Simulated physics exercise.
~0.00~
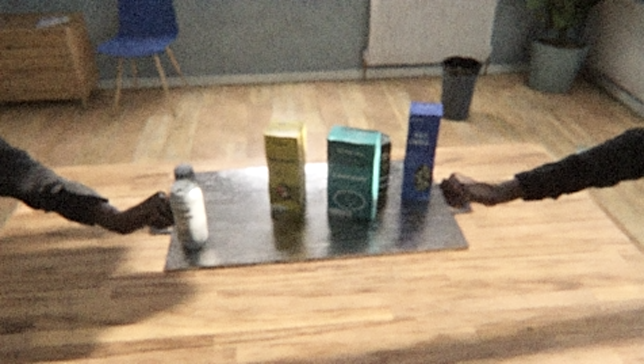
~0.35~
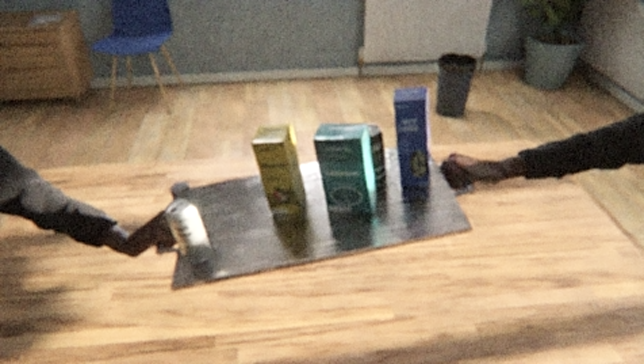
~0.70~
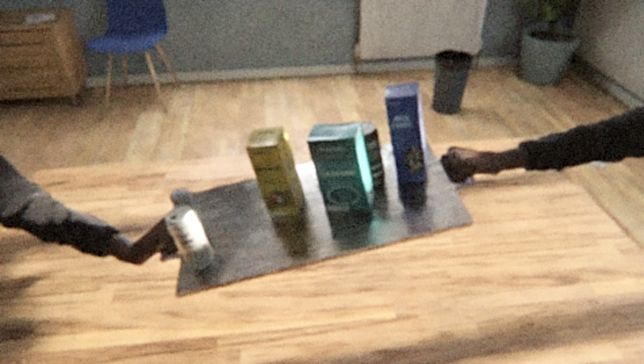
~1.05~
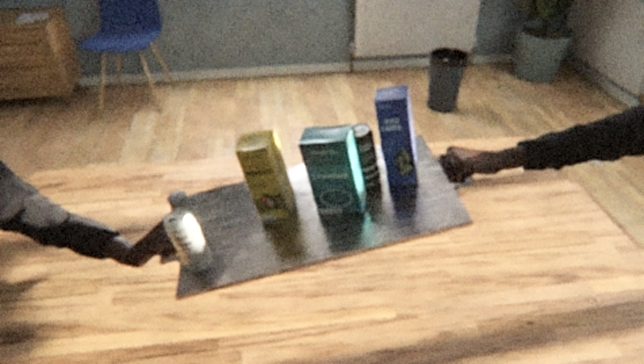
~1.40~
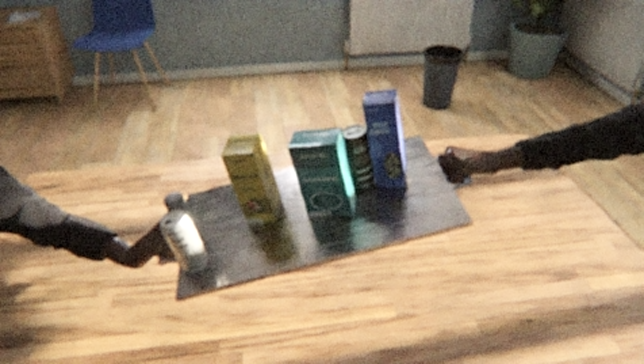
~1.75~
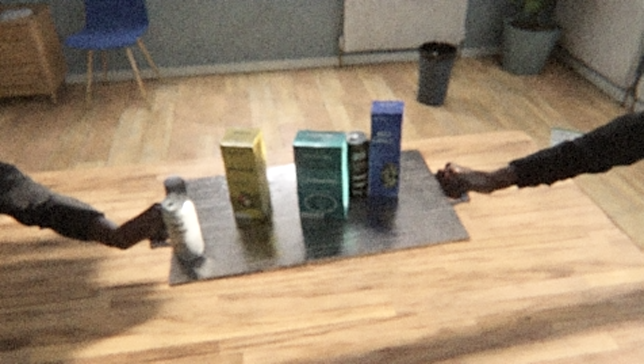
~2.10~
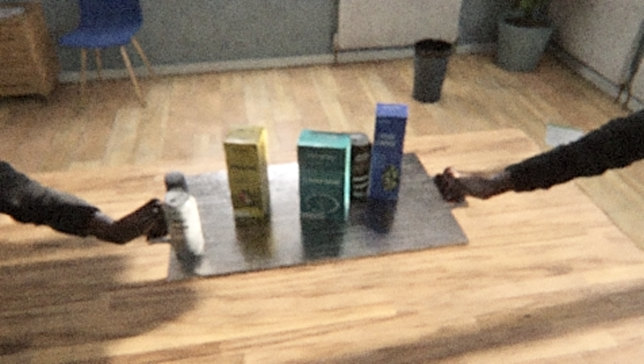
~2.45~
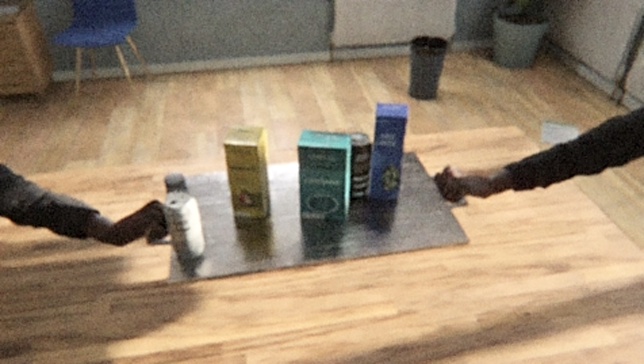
Two hands in dark sleeves, one at each side, hold a flat dark tray above a wooden table, seen from the front and slightly above, with a blue chair, a dark bin and a potted plant behind. A white bottle-like container stands near the left edge, with yellow, turquoise and blue cartons further right and a dark can partly hidden behind the turquoise one. The tray tips left edge down, and the items lean with it. While it stays tilted, the three cartons slide a little leftward. The hands level the tray again, leaving everything upright.
